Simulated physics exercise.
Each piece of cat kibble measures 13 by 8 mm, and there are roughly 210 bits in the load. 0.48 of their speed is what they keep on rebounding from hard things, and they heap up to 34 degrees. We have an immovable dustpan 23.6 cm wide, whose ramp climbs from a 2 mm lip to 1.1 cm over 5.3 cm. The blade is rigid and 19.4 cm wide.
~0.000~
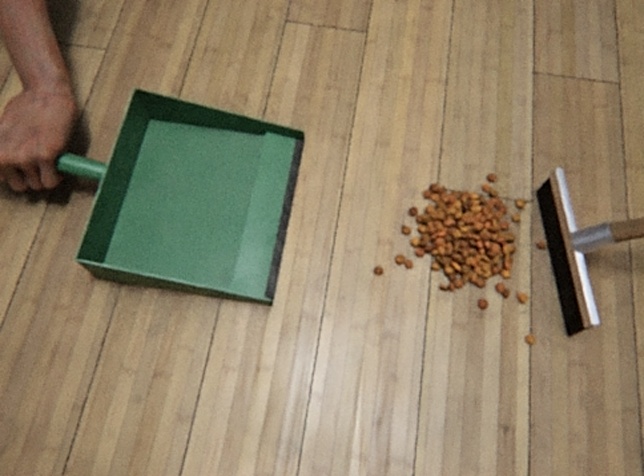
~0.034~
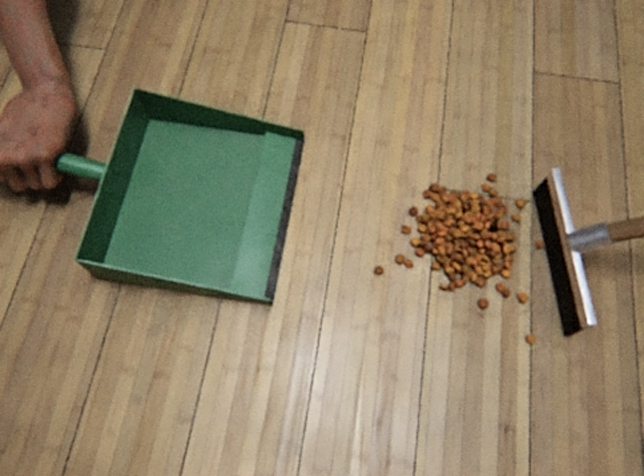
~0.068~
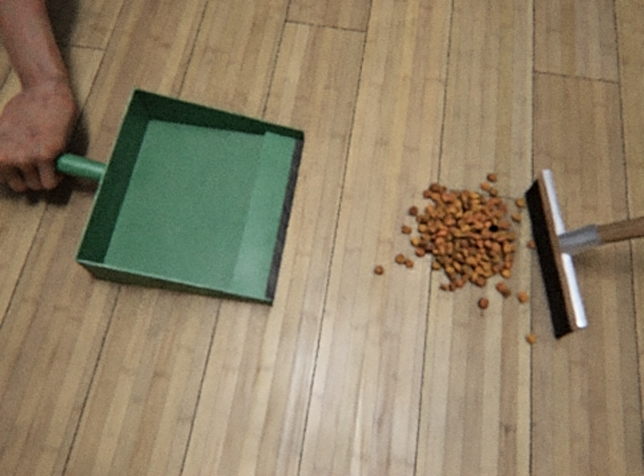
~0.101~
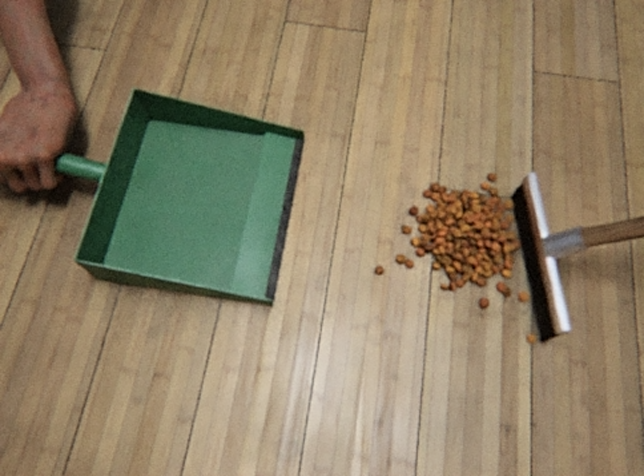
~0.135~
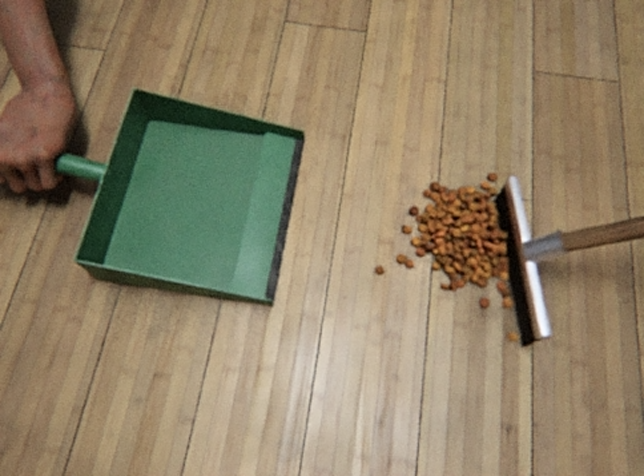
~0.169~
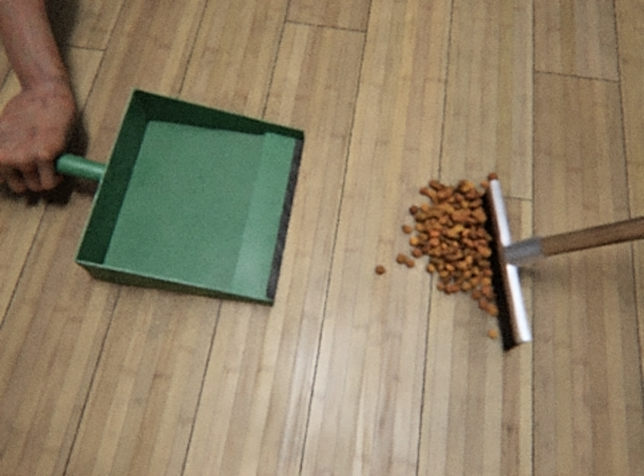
A wooden-handled blade sliding left across a wood floor, pressing into a pile of brown kibble while a hand holds a green dustpan.
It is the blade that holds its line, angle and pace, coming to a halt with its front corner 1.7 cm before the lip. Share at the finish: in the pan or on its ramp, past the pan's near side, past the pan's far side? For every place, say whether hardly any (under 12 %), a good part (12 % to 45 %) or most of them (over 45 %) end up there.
Pan: Medium; near side: Medium; far side: Low.
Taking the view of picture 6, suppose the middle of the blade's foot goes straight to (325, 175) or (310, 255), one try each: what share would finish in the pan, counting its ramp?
The two tries give about 20 and 40 percent.
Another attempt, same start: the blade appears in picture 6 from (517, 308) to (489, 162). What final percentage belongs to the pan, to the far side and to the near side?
Pan: 30, far side: 5, near side: 5.
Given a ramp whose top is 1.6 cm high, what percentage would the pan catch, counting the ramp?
Estimate: About 20 in a hundred.
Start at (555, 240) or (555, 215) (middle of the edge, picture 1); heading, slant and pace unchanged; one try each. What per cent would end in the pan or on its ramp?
Estimates: 30 percent and 30 percent.
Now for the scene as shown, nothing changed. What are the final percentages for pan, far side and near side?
The pan ends at 25 per cent, the near side at 20 per cent and the far side at 0 per cent.
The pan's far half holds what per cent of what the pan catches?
Roughly 0 in a hundred.
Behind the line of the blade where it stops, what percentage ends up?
Around 35 per cent.
After 0.34 s, middle of the blade 15 cm from the lip; 0 % over the lip, far side 0 %, near side 5 %.
After 0.46 s, middle of the blade 7 cm from the lip; 0 % over the lip, far side 0 %, near side 15 %.
After 0.71 s, middle of the blade 4 cm from the lip; 25 % over the lip, far side 0 %, near side 20 %.
In the end, at 1.1 s, pan 25 %, near side 20 %, far side 0 %, in front of the lip or behind the blade 55 %.
